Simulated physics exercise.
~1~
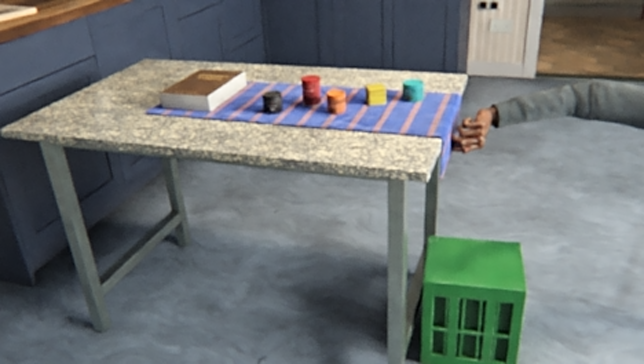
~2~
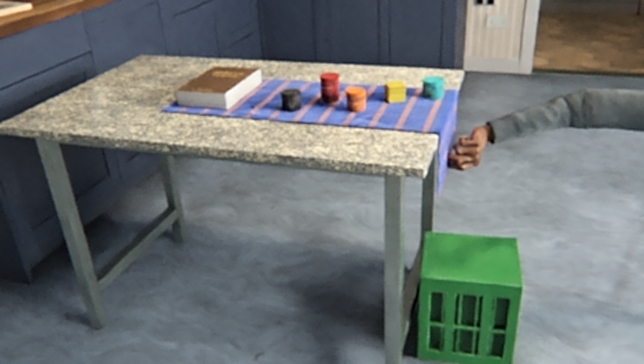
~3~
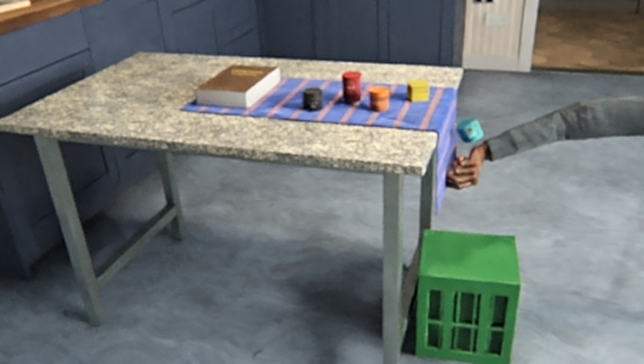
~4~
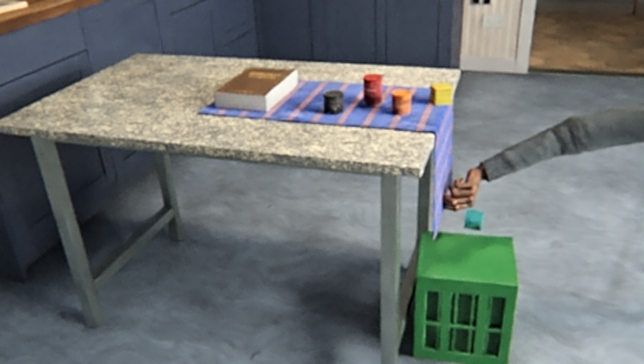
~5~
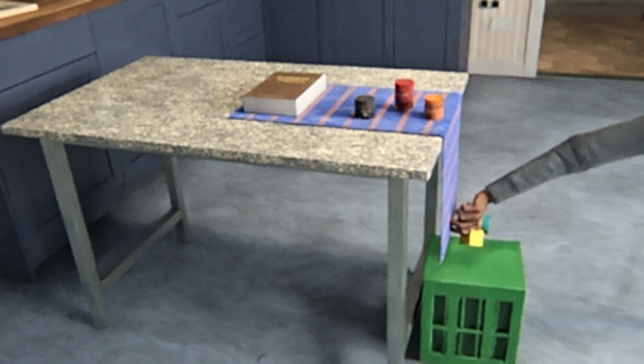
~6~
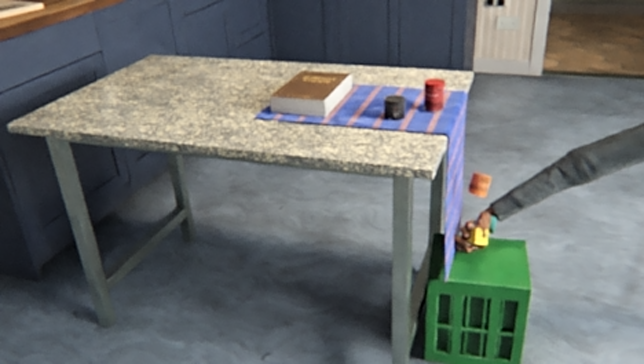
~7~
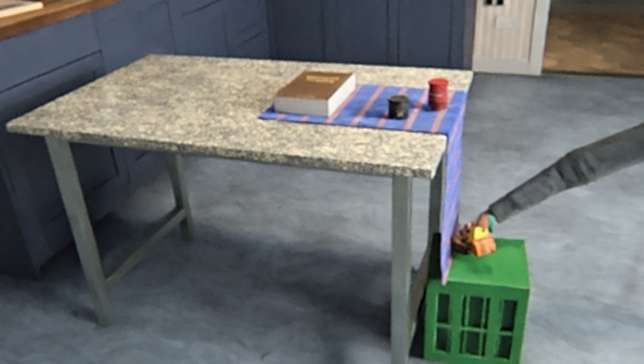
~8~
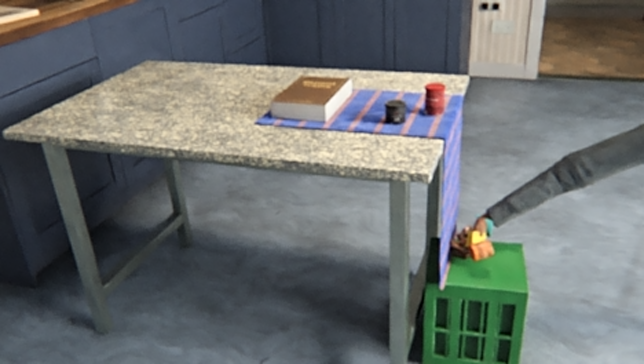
Hand pulling blue striped cloth down to green crate, turquoise, yellow and orange items dropping off, book, black and red pots staying.
